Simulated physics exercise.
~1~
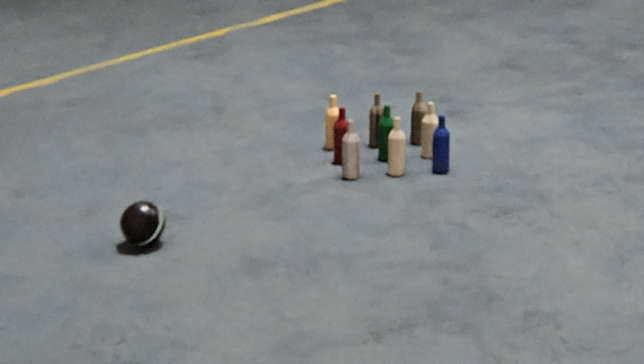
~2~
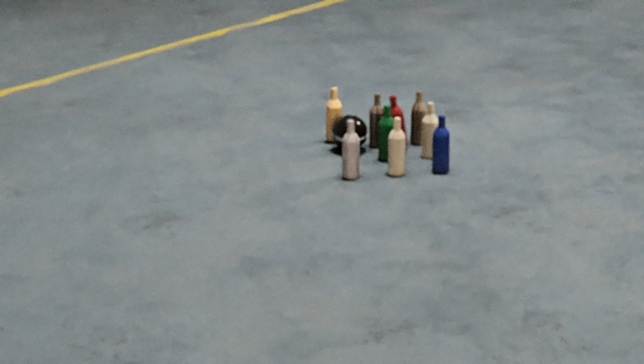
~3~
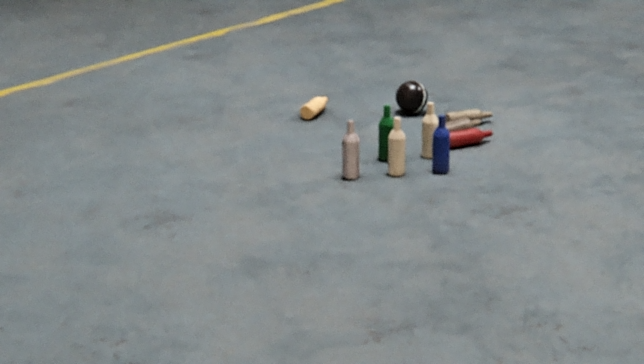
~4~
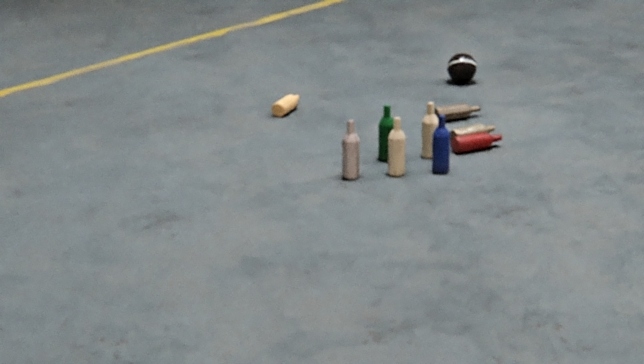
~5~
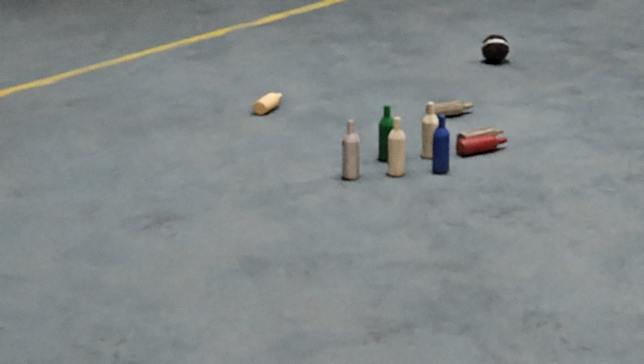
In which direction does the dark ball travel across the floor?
The ball moves to the right, passing through the skittles and rolling on beyond them.
